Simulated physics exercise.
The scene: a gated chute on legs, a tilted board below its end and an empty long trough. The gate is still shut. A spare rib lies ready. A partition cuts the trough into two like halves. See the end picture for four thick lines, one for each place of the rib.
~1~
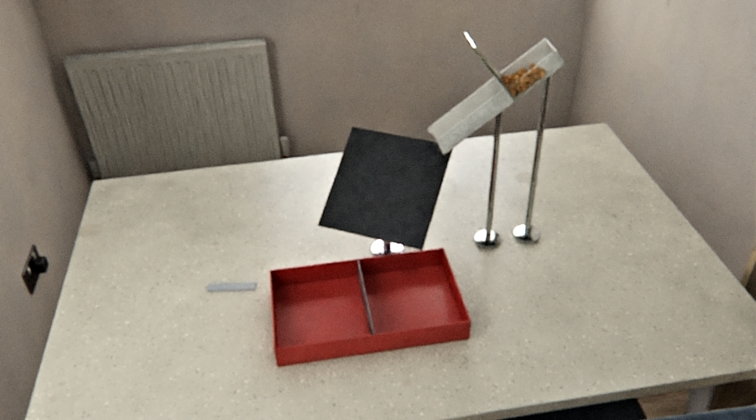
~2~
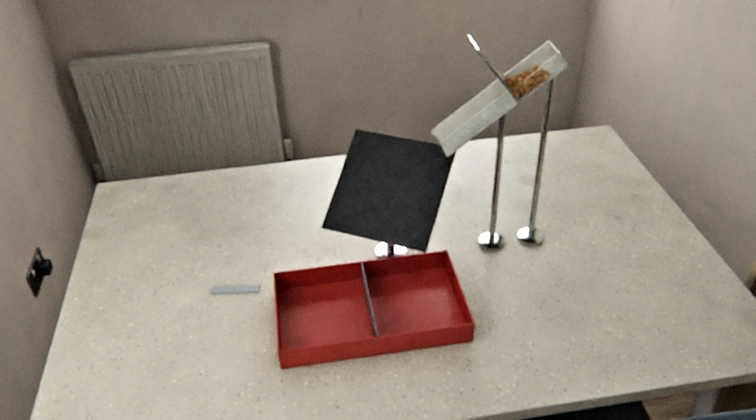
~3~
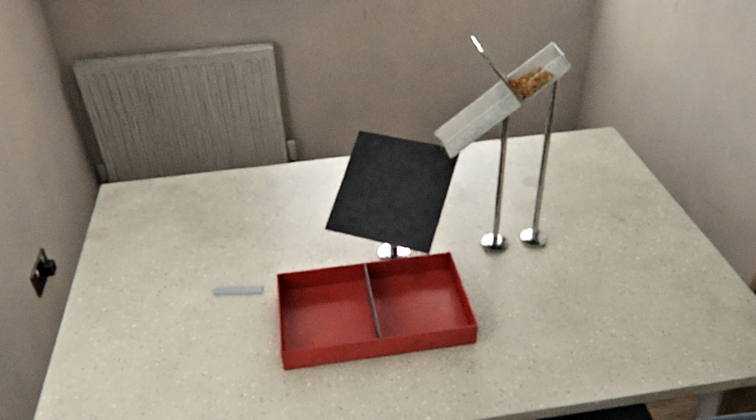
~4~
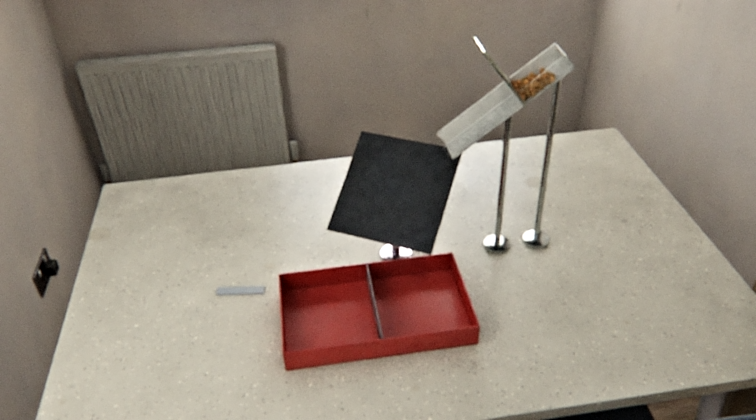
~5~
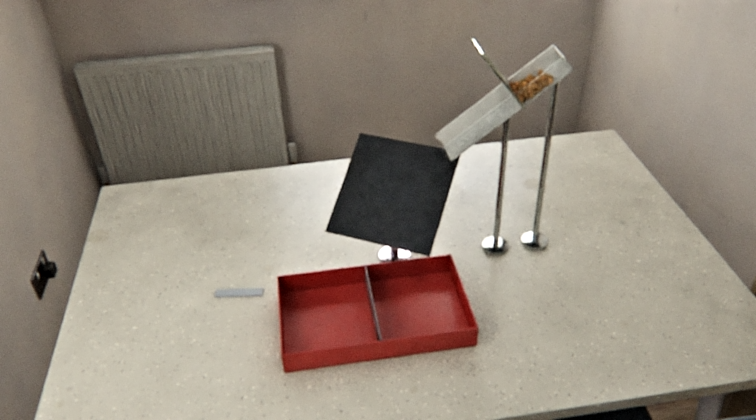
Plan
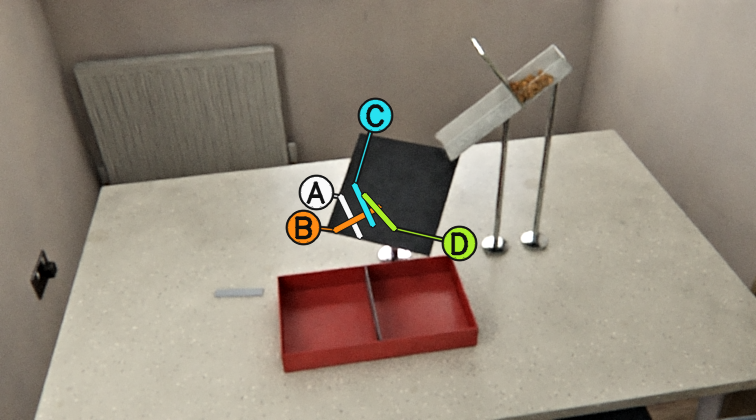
A red divided tray, tilted black board and raised chute holding orange-brown beads standing still on a pale table, the view shifting slightly.
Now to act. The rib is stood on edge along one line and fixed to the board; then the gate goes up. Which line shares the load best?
The answer is line C.
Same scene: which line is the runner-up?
That is line A.
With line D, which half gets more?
Right.
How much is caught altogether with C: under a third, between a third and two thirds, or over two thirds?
It is over two thirds.
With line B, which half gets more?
Left.
On the marked copy, line A from (341, 196) to (359, 236); line B from (378, 207) to (335, 230); line C from (354, 185) to (372, 224); line D from (364, 195) to (394, 228).
For line A, of what is caught, most in the left half, about a quarter in the right.
For line B, of what is caught, most in the left half, a small part in the right.
For line C, of what is caught, about half in the left half, about half in the right.
For line D, of what is caught, a small part in the left half, most in the right.
